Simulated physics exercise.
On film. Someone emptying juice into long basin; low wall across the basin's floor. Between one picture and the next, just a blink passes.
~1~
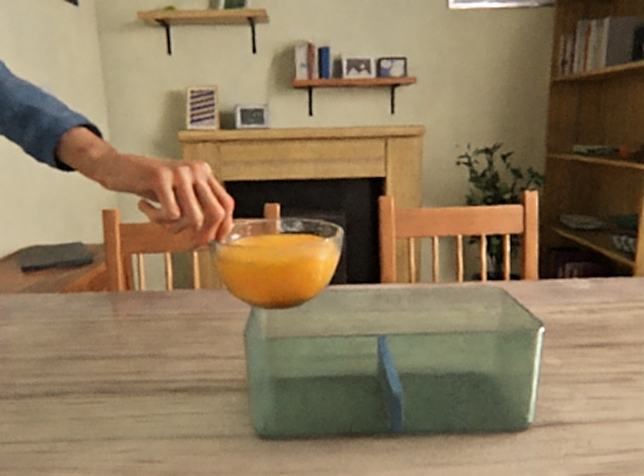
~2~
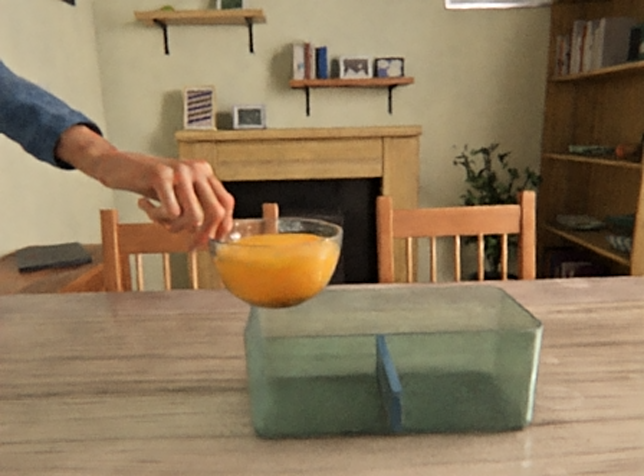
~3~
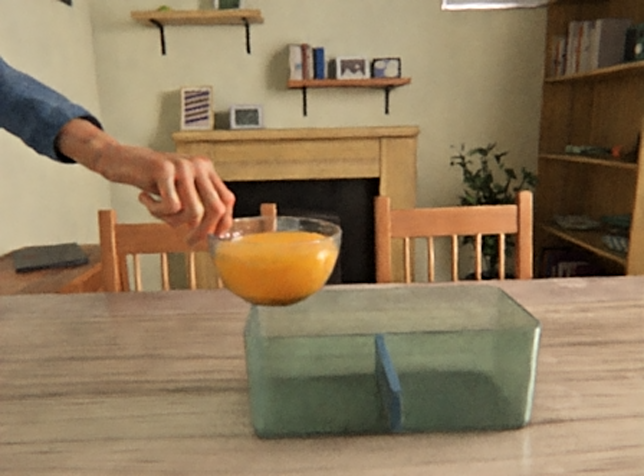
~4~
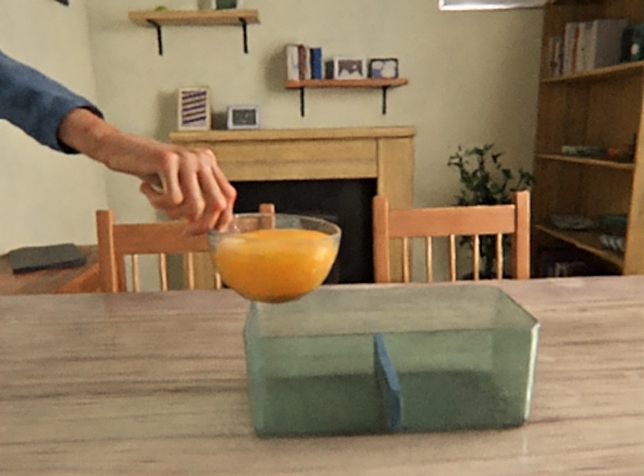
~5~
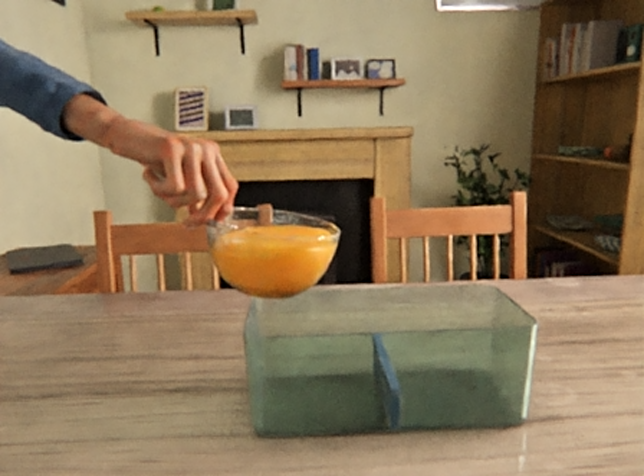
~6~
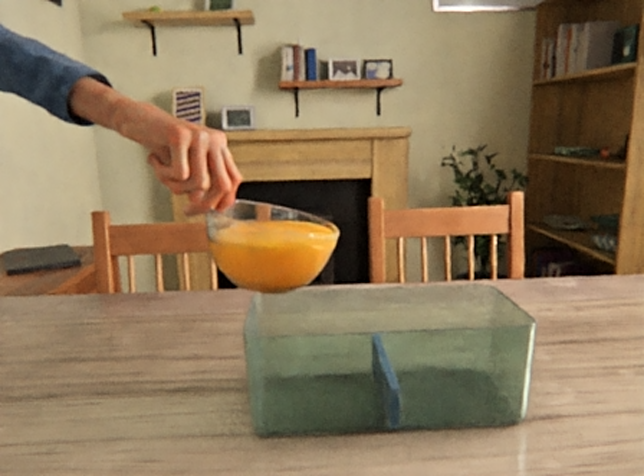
Over a wooden table, a hand held a glass bowl of orange juice above a long, clear greenish basin with a low blue divider, then slowly tilted the bowl a little to the right.
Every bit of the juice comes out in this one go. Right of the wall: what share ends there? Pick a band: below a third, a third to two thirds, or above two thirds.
Above two thirds.
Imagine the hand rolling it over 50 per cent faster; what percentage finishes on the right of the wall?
Estimate: Around 80 %.
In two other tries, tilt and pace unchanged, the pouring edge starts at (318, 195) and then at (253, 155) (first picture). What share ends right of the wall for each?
First some 90, then 25 per cent.
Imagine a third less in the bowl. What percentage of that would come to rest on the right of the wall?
Near 95 in a hundred.
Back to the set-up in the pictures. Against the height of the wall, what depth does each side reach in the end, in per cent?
Left 0 %, right 60 %.
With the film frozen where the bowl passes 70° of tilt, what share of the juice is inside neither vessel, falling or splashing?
Around 35 in a hundred, more or less.
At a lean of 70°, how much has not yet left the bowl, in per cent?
Roughly 55 percent remains at that point.
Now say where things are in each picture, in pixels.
In the first frame, tilt 0°; pouring edge (341, 232); surface from (216, 248) to (337, 245); the long basin's rim runs from (251, 315) to (522, 307); the wall's top is at (389, 364).
In the second frame, tilt 1°; pouring edge (341, 232); surface from (216, 248) to (337, 244).
In the third frame, tilt 2°; pouring edge (340, 232); surface from (215, 246) to (336, 242).
In the fourth frame, tilt 5°; pouring edge (339, 232); surface from (214, 243) to (335, 239).
In the fifth frame, tilt 9°; pouring edge (338, 232); surface from (213, 239) to (335, 236).
In the sixth frame, tilt 14°; pouring edge (338, 232); surface from (212, 233) to (335, 232).
A moment on, the bowl is tipped part way and 56 per cent is still to pour, 3 is left of the wall and 6 right of it.
Next, the bowl is tipped on its side and 4 per cent is still to pour, 3 is left of the wall and 77 right of it.
Then the bowl is tipped right over and 0 per cent is still to pour, 7 is left of the wall and 92 right of it.
Later the bowl is tipped right over and 0 per cent is still to pour, 7 is left of the wall and 92 right of it.
In the end 7 per cent lies left of the wall, 92 right of it and 1 outside.
